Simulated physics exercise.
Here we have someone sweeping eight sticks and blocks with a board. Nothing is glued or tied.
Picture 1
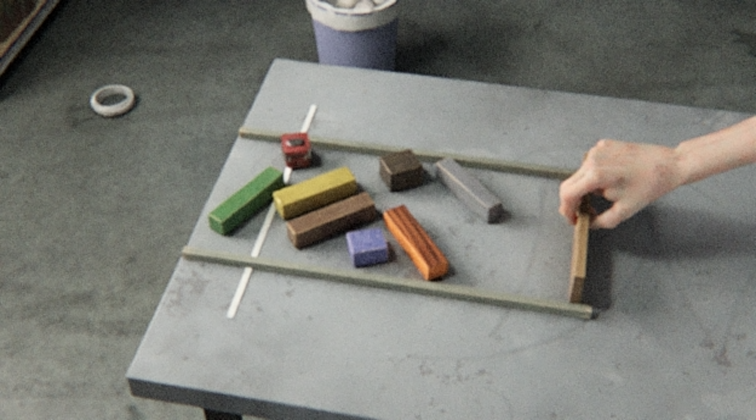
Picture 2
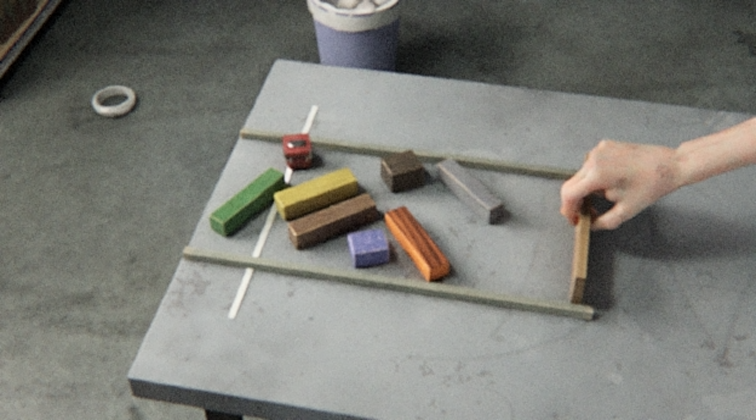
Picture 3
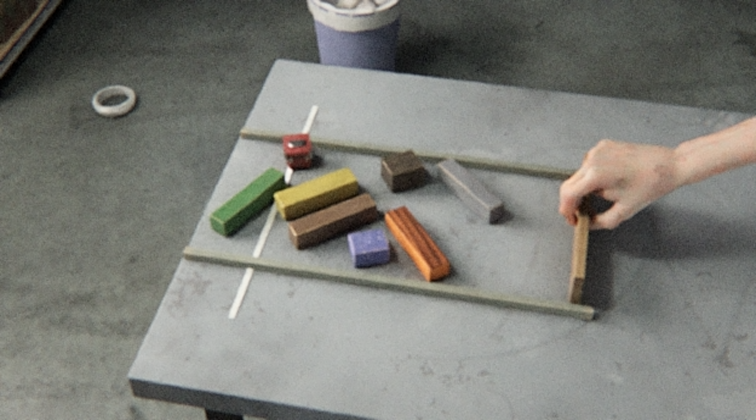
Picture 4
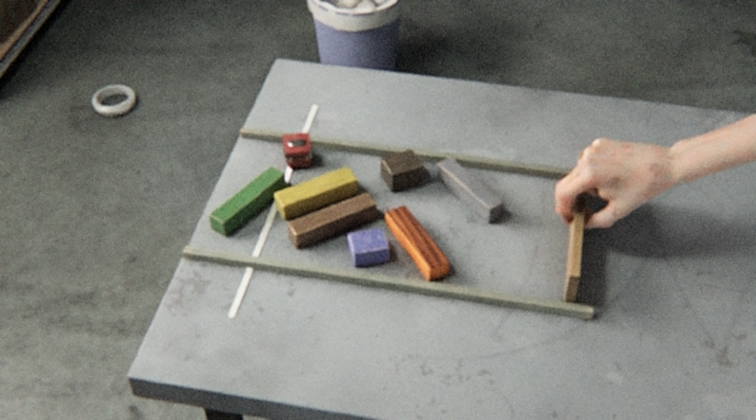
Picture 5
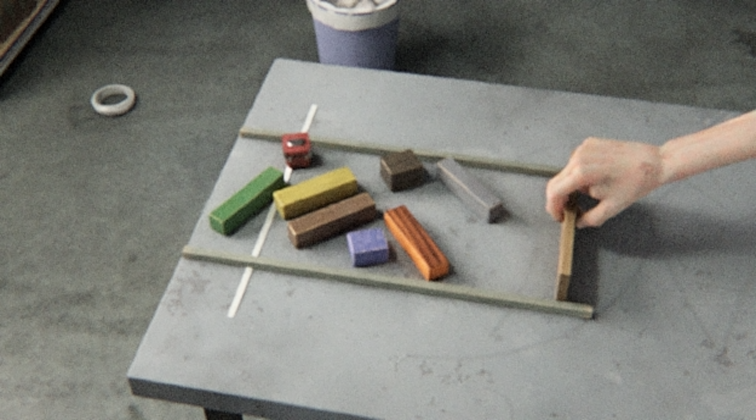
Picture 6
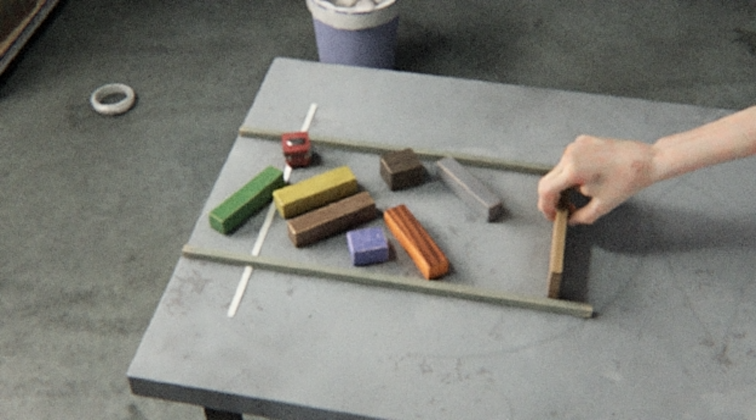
A wooden board, held upright by a hand at the right of a grey table, stayed still at first, then slid slightly left between two thin strips, while the colourful sticks and blocks stayed put.
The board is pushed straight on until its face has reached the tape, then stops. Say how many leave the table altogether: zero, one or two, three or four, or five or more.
In the end the number that fall off is one or two.
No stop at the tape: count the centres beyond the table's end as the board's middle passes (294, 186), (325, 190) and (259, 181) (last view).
The counts: 1, 0 and 4.
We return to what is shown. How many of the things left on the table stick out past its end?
3 of them.
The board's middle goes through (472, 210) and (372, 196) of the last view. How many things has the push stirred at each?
The counts are 1 and 6.
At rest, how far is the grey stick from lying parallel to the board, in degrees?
Near 0 degrees.
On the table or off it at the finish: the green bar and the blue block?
The green bar falls; the blue block stays on.
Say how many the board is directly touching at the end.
It touches 2.
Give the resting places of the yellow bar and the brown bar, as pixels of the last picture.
The yellow bar stops around (213, 185); the brown bar around (198, 214).
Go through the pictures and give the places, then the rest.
In the first frame, green bar (247, 200); red case (296, 151); yellow bar (316, 193); board (582, 226); tape (276, 200).
In the second frame, red case (298, 152); blue block (368, 248).
In the third frame, yellow bar (317, 194); brown bar (333, 221).
In the fourth frame, green bar (249, 201); orange stick (417, 242).
In the fifth frame, red case (297, 151); board (568, 224).
In the sixth frame, green bar (248, 199); red case (297, 150); yellow bar (316, 192); board (561, 222); tape (277, 199).
A little later, none off yet; green bar at rest near (248, 199); red case at rest near (297, 150); yellow bar at rest near (316, 192).
Next, none off yet; green bar at rest near (248, 199); red case at rest near (297, 150); yellow bar shifted a little near (294, 193).
When it is over, the number that fall off is one or two; down, green bar.
